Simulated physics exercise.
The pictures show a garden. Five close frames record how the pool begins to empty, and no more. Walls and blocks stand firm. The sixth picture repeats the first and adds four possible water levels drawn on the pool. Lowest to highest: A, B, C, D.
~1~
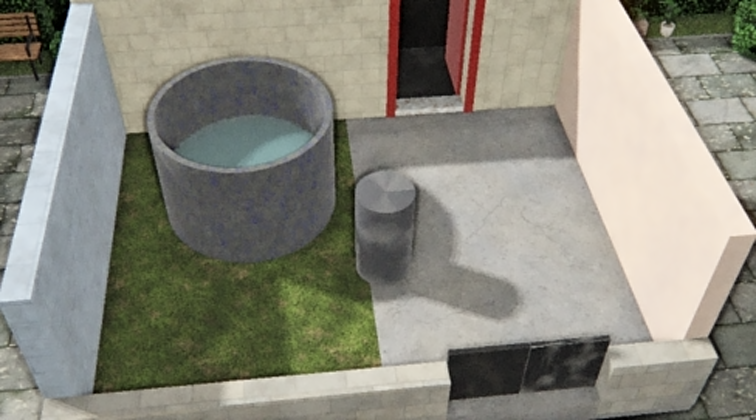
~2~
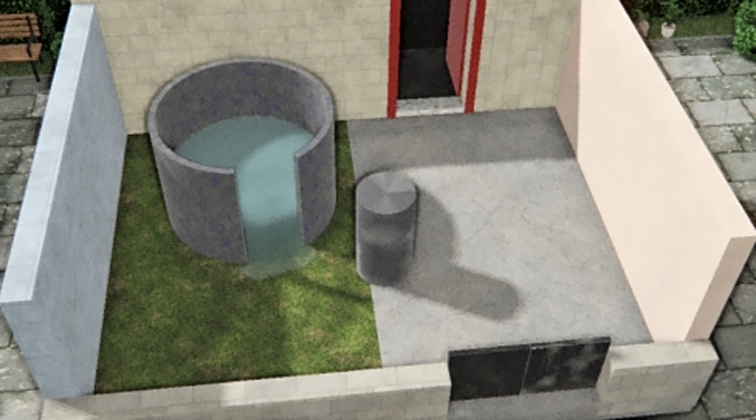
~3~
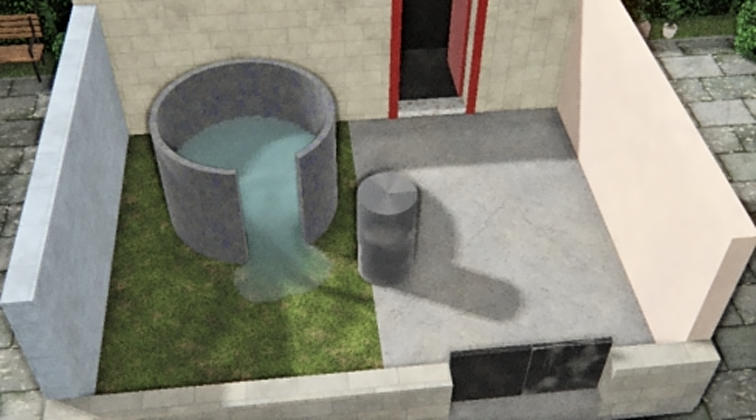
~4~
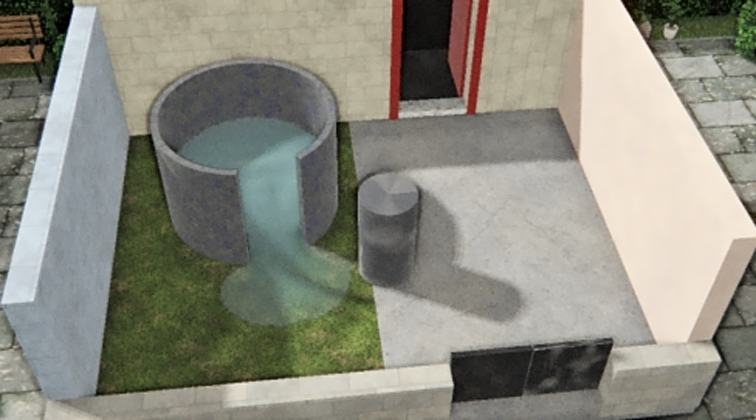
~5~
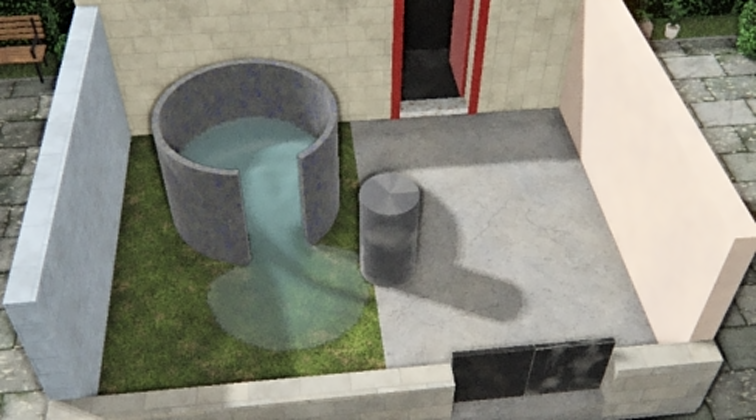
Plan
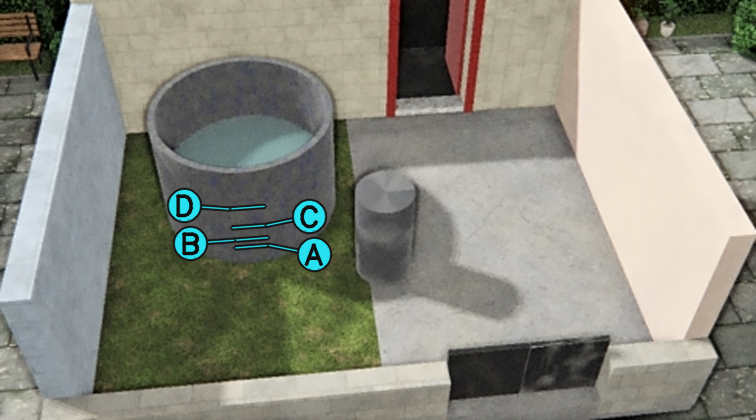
Round stone pool in a walled garden opening at its front, water pouring through the gap and spreading across the grass.
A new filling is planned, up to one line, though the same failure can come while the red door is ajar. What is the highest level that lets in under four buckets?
Use mark D.
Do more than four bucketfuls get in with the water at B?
No, that is safe.
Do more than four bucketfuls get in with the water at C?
No, not at all.
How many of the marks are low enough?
All four.
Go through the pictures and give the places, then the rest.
Water in the pool at rest, its middle at (248, 165); foot of the red doorway at (429, 113); shut gate at (527, 351).
Water covers 1 % of the ground and shows as far out as (311, 250).
Water covers 2 % of the ground and shows as far out as (253, 293).
Water covers 5 % of the ground and shows as far out as (313, 312).
Water covers 8 % of the ground and shows as far out as (328, 334).
On the marked copy, A at (252, 246); B at (251, 238); C at (249, 226); D at (246, 207); from the bottom up A, B, C, D.
If A is chosen, nothing gets over.
If B is chosen, nothing gets over.
If C is chosen, nothing gets over.
If D is chosen, a splash gets over, under a bucket.
